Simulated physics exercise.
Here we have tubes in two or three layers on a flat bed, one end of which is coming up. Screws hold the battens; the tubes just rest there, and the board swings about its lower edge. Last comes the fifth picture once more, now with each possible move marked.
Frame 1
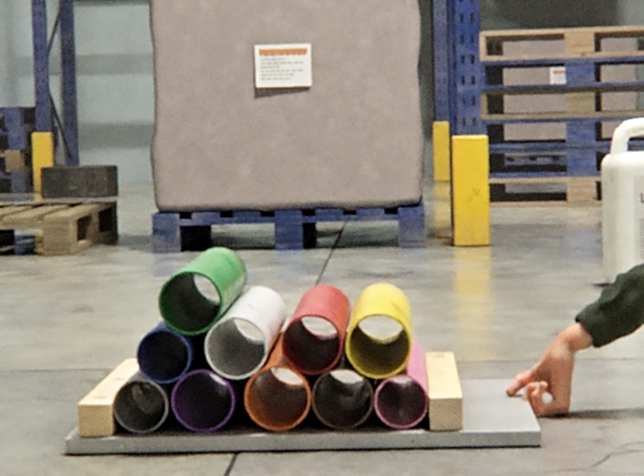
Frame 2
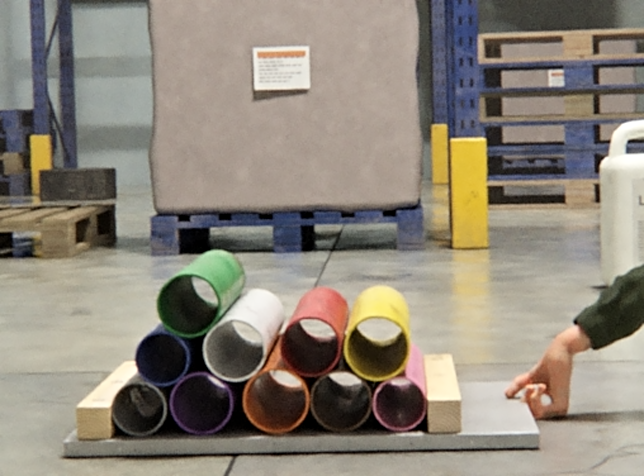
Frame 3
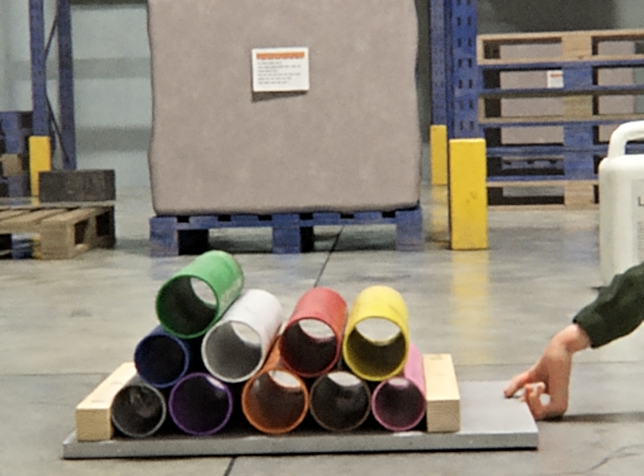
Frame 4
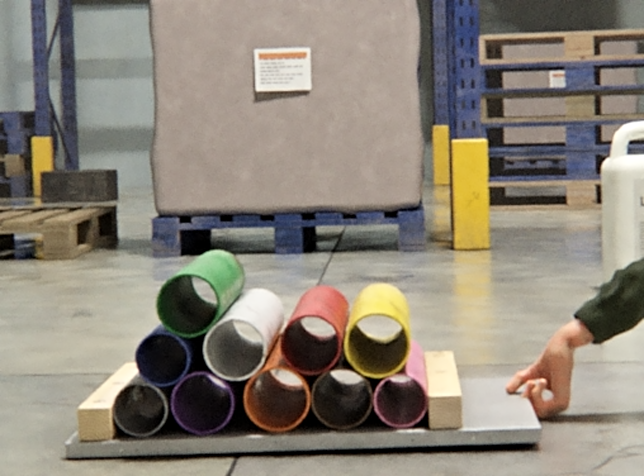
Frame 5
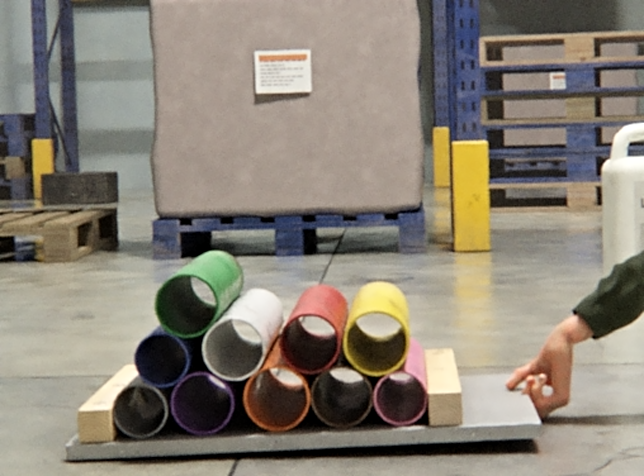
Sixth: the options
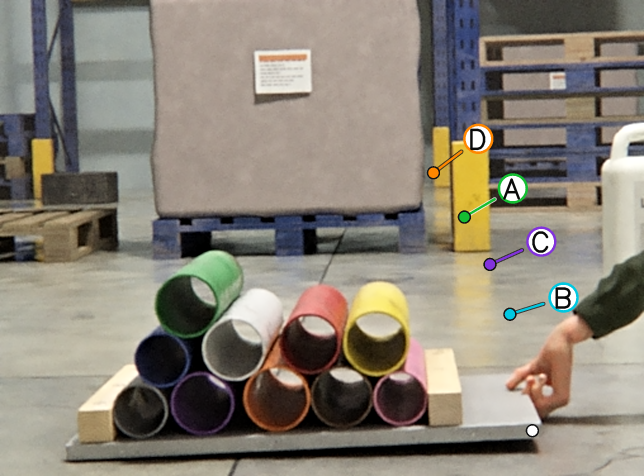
In a warehouse, a hand slightly raises the right end of a board holding stacked coloured tubes.
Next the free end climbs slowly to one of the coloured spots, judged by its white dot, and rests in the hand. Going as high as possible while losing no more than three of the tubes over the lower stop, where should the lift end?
The answer is mark A.
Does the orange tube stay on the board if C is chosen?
The orange tube: Yes.
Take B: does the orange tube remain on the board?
Yes, with B.
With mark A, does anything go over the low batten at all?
Yes.
On the marked copy, A at (464, 217); B at (510, 314); C at (490, 265); D at (433, 173); the white dot at (533, 431).
Following A. Soon after the start, board at 17°.
Later, board at 29°.
In the end, board at 29°, three over the low batten (blue, white, green).
As for the rest, B none over the low batten; C two over the low batten (blue, green); D five over the low batten.
